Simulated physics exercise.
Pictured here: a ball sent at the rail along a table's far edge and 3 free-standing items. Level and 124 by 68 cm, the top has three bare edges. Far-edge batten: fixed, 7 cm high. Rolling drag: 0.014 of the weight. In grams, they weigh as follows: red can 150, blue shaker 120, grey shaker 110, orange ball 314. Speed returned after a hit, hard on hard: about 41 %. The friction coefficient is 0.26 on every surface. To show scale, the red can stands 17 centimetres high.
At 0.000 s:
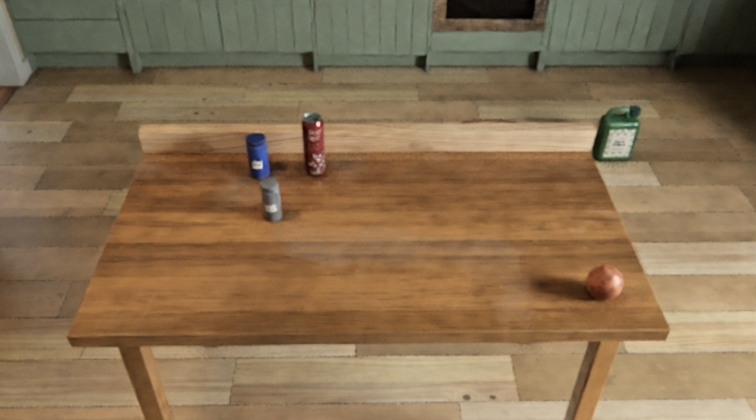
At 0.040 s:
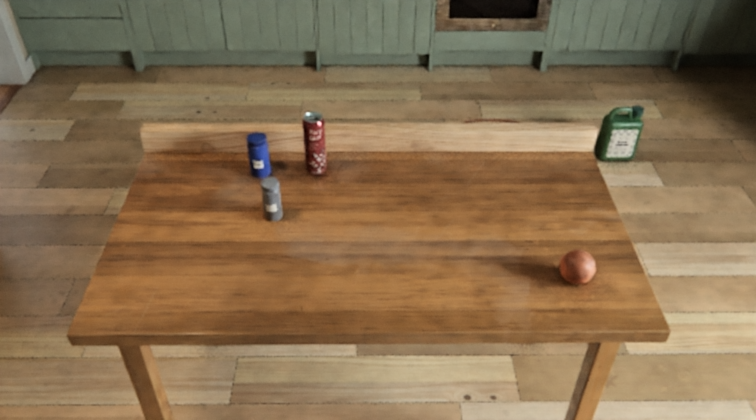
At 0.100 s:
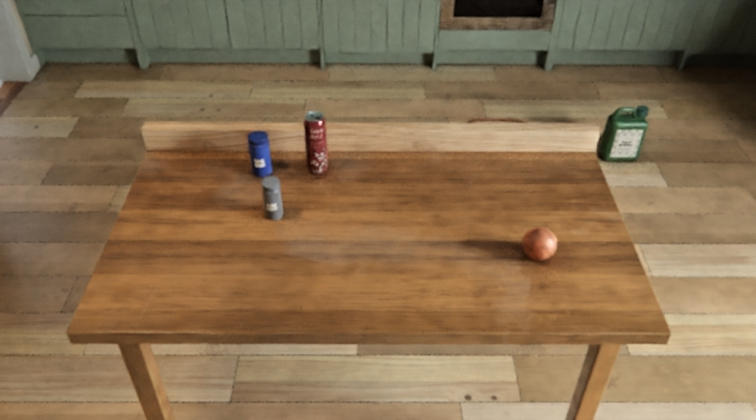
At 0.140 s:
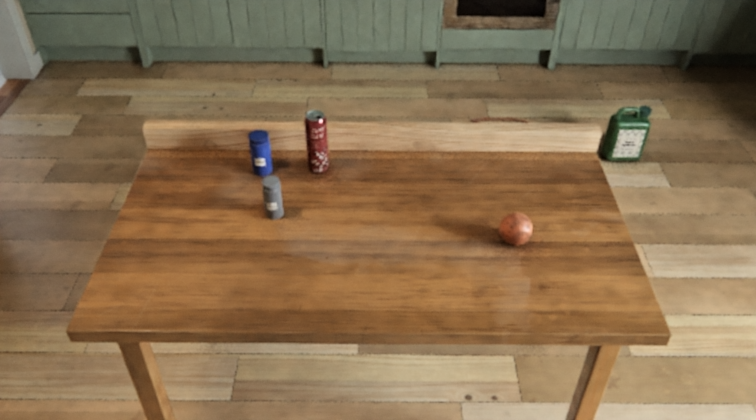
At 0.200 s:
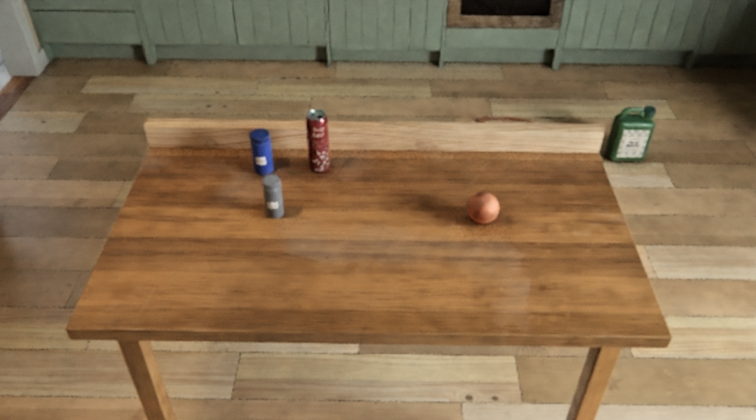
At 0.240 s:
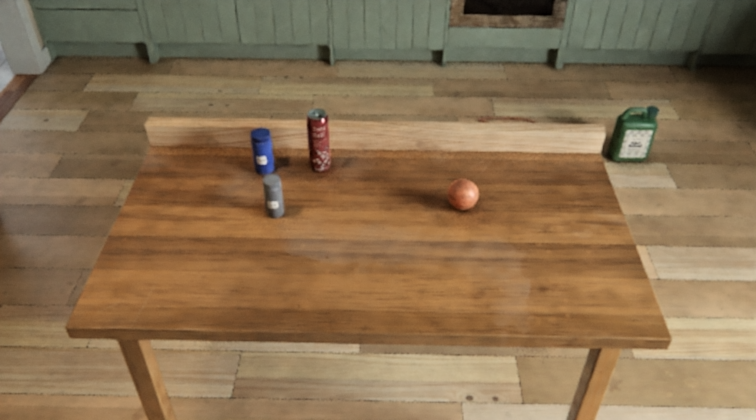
The clip shows a wooden table with a red can, a blue shaker and a grey shaker at the left, while an orange ball rolls from the near right leftward and away across the top toward the raised far edge.
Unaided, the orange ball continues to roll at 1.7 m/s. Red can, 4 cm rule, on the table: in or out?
Out.
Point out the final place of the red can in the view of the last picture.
About (280, 139).
After 0.64 s, orange ball near (319, 162); red can 23° off upright near (293, 139).
After 1.34 s, orange ball near (156, 193); red can 8° off upright near (282, 140); blue shaker moved 2 cm.
After 1.84 s, orange ball near (93, 350); red can 8° off upright near (279, 141); blue shaker moved 2 cm.
After 2.44 s, red can 3° off upright near (281, 138); blue shaker moved 2 cm.
In the end (3.2 s), not toppled but over 4 cm from the start, red can; the other 2 under 4 cm from the start. At the end, from the last picture's camera, red can near (280, 139).
